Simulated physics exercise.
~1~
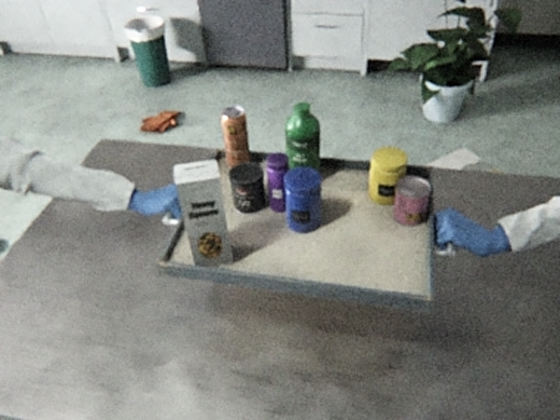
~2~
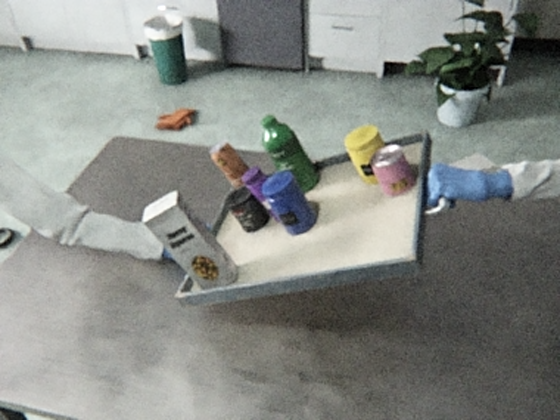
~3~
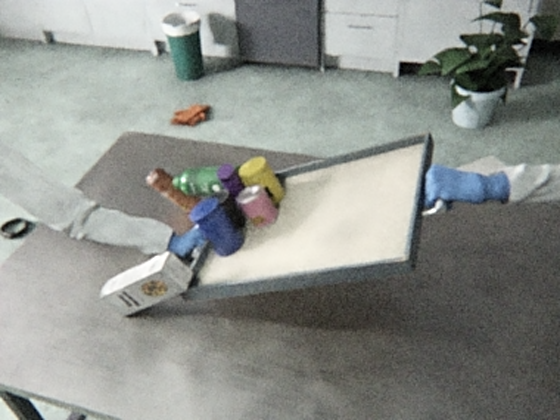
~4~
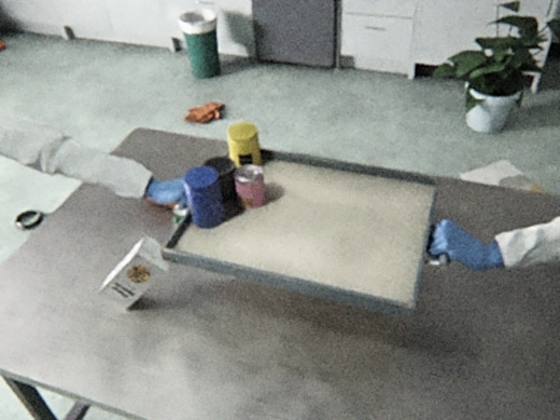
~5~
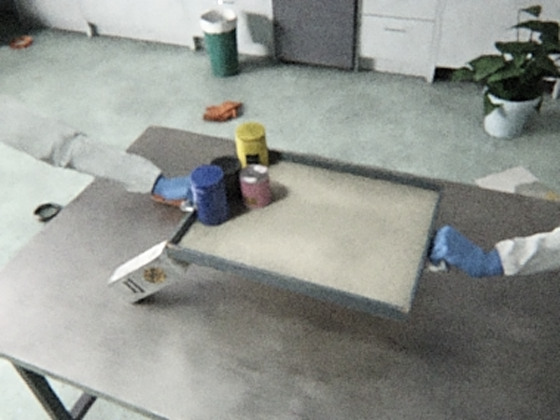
In a room with a metal table, two gloved hands tip a loaded tray steeply down to the left, sending containers sliding and a white carton off the edge, then level it with the blue, black, yellow and pink containers bunched upright at the left end.
